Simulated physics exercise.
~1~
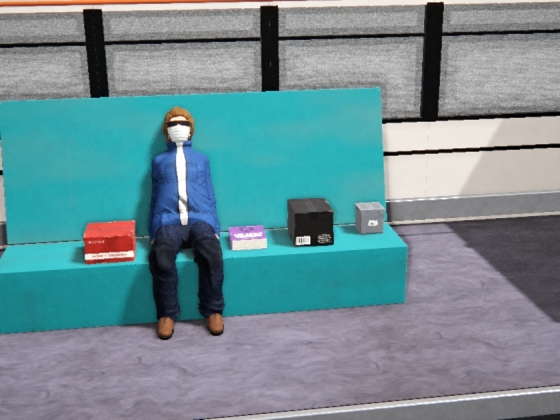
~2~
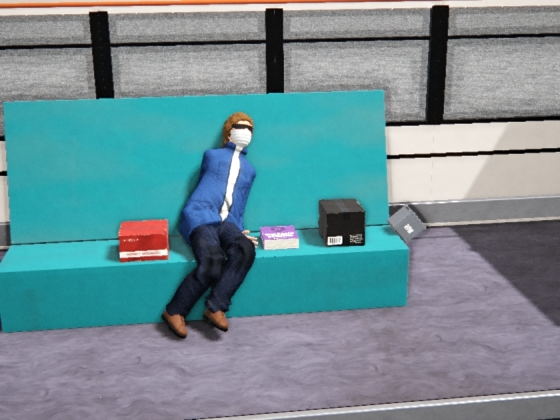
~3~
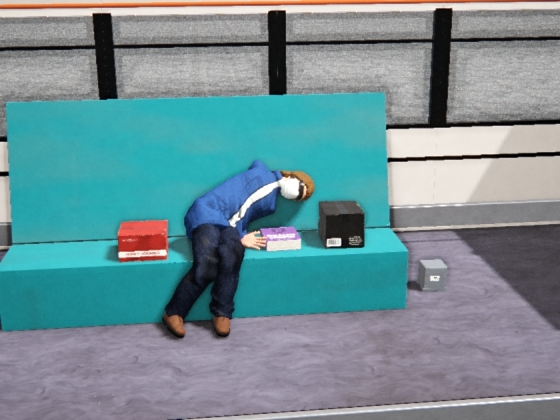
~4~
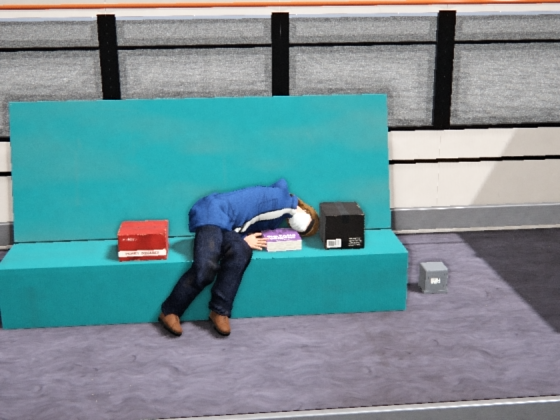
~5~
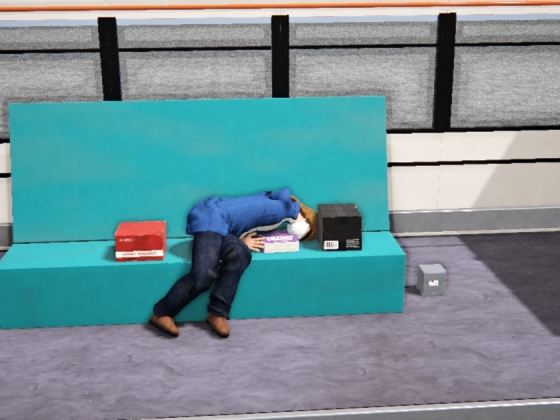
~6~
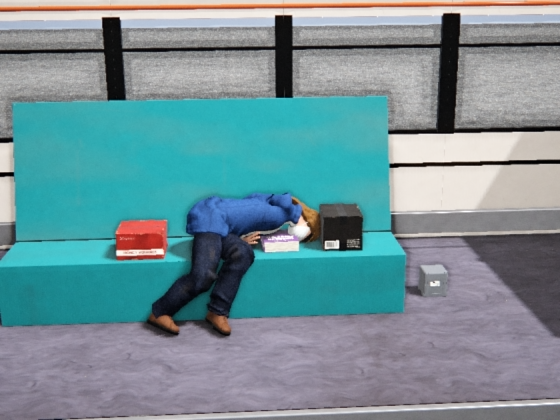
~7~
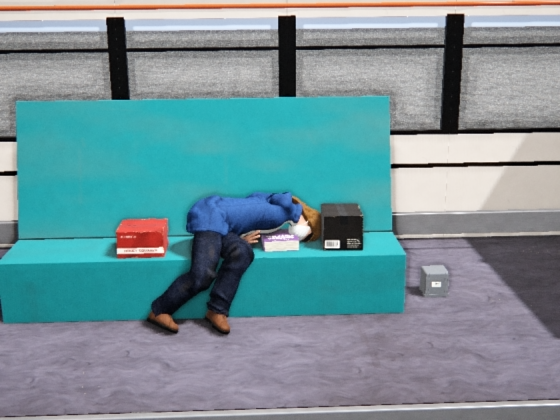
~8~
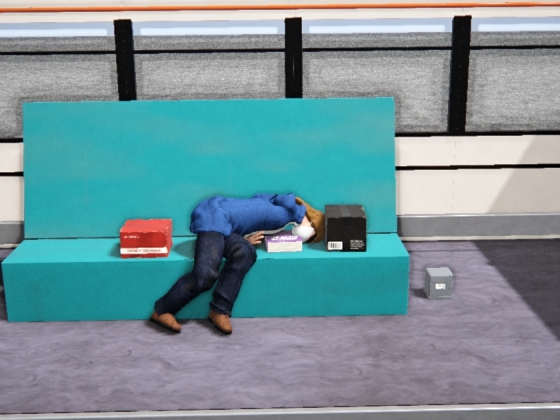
A masked passenger slumps right onto a teal bench as a grey box drops off its end.
